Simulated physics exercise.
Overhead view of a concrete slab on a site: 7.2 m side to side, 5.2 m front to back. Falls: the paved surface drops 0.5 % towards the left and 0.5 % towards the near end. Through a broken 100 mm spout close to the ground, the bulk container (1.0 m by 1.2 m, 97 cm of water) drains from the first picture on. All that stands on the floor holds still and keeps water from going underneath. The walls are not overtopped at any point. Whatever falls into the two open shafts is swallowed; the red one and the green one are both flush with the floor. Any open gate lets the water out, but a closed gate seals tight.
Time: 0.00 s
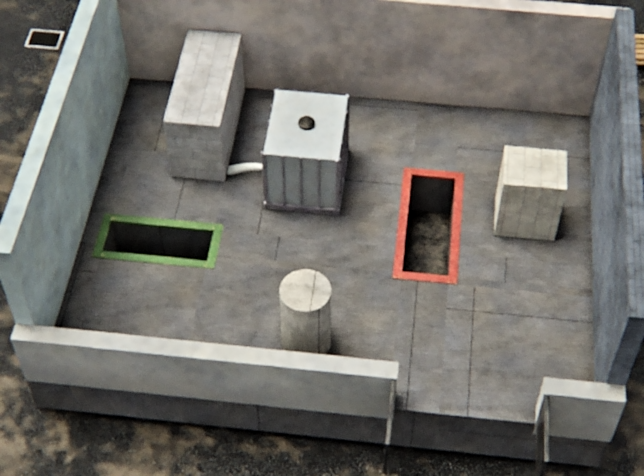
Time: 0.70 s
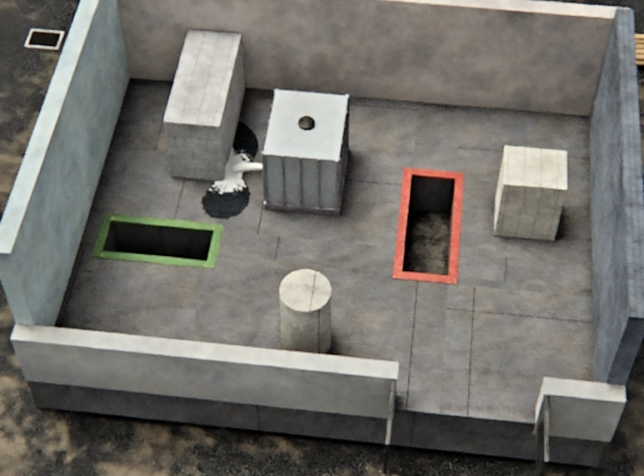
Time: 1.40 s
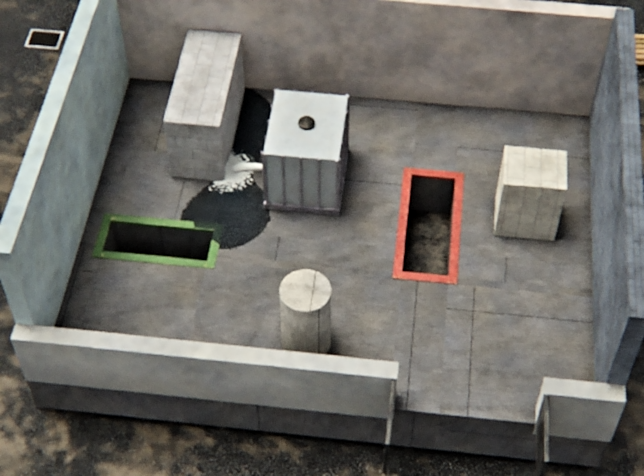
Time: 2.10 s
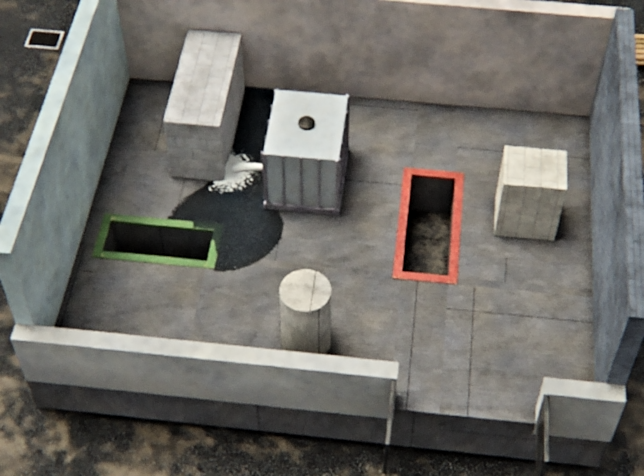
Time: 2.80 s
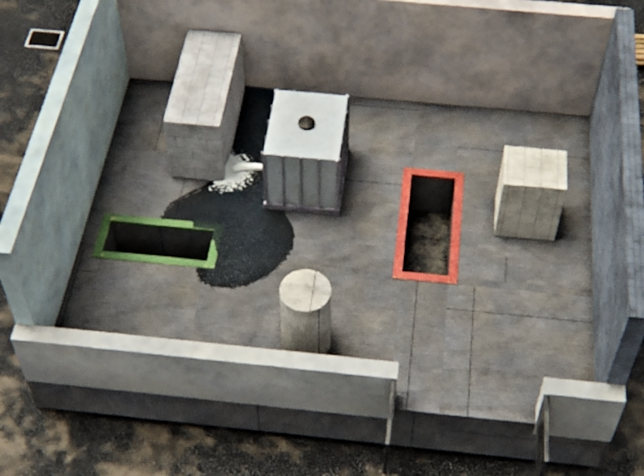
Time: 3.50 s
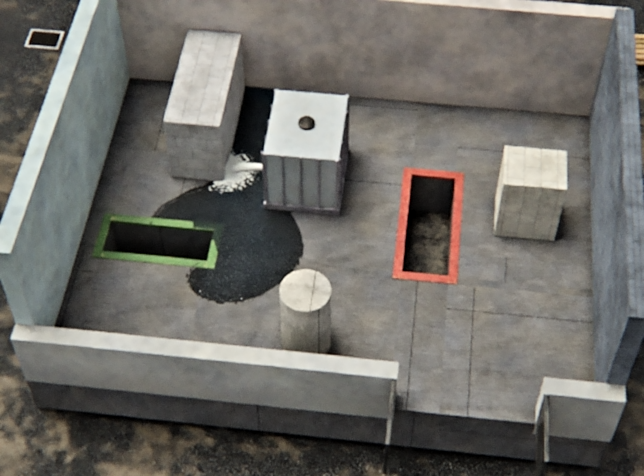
Water pours from a short spout low on the pale, box-shaped container and spreads as a dark sheet, first beside the tall block, then to the green-edged opening's right end and toward the near wall, growing more slowly. The unmoving overhead view shows a walled grey concrete slab. Around it stand a short round pillar in front, a red-edged opening right of centre, and a pale block farther right.
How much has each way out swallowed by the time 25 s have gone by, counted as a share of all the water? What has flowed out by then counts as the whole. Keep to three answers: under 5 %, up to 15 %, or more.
I would say the gateway takes less than 5 %; the red pit takes between 5 and 15 %; the green pit takes over 15 %.
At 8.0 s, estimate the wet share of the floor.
Roughly 25 per cent of the floor is wet.
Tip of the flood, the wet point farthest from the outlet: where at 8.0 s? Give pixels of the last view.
Around pixel (207, 374).
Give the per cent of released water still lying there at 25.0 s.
70 %.
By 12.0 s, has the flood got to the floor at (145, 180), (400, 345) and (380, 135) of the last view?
Taking them in order, they'd be spared, spared and swamped.
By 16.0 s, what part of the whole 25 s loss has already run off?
About 40 %.
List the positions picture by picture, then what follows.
In the first picture, the jet has just started at (253, 167); the ground is still dry.
The second picture shows from the spout at (253, 167) the water has spread over 0.6 m2; its tip is at (239, 124), and it is 1.1 cm deep on average.
The third picture shows from the spout at (253, 167) the water has spread over 1.9 m2; its tip is at (246, 91), and it is 0.8 cm deep on average.
The fourth picture shows from the spout at (253, 167) the water has spread over 2.8 m2; its tip is at a hidden place, and it is 0.8 cm deep on average.
The fifth picture shows the jet leaves at (253, 167); the sheet reaches a hidden place, 2.2 m away, and wets 3.5 m2.
The sixth picture shows the jet leaves at (253, 167); the sheet reaches a hidden place, 2.5 m away, and wets 4.1 m2.
After 5.0 s water covers 15 % of the floor and is deepest (4 cm) near (253, 97); gone so far, the gateway 0 %, the red pit 0 %, the green pit 2 %.
After 8.0 s water covers 25 % of the floor and is deepest (4 cm) near (253, 97); gone so far, the gateway 0 %, the red pit 0 %, the green pit 4 %.
After 12.0 s water covers 40 % of the floor and is deepest (5 cm) near (253, 97); gone so far, the gateway 0 %, the red pit 1 %, the green pit 6 %.
After 16.0 s water covers 55 % of the floor and is deepest (5 cm) near (251, 105); gone so far, the gateway 0 %, the red pit 3 %, the green pit 9 %.
After 25.0 s water covers 75 % of the floor and is deepest (5 cm) near (253, 97); gone so far, the gateway 0 %, the red pit 11 %, the green pit 19 %.
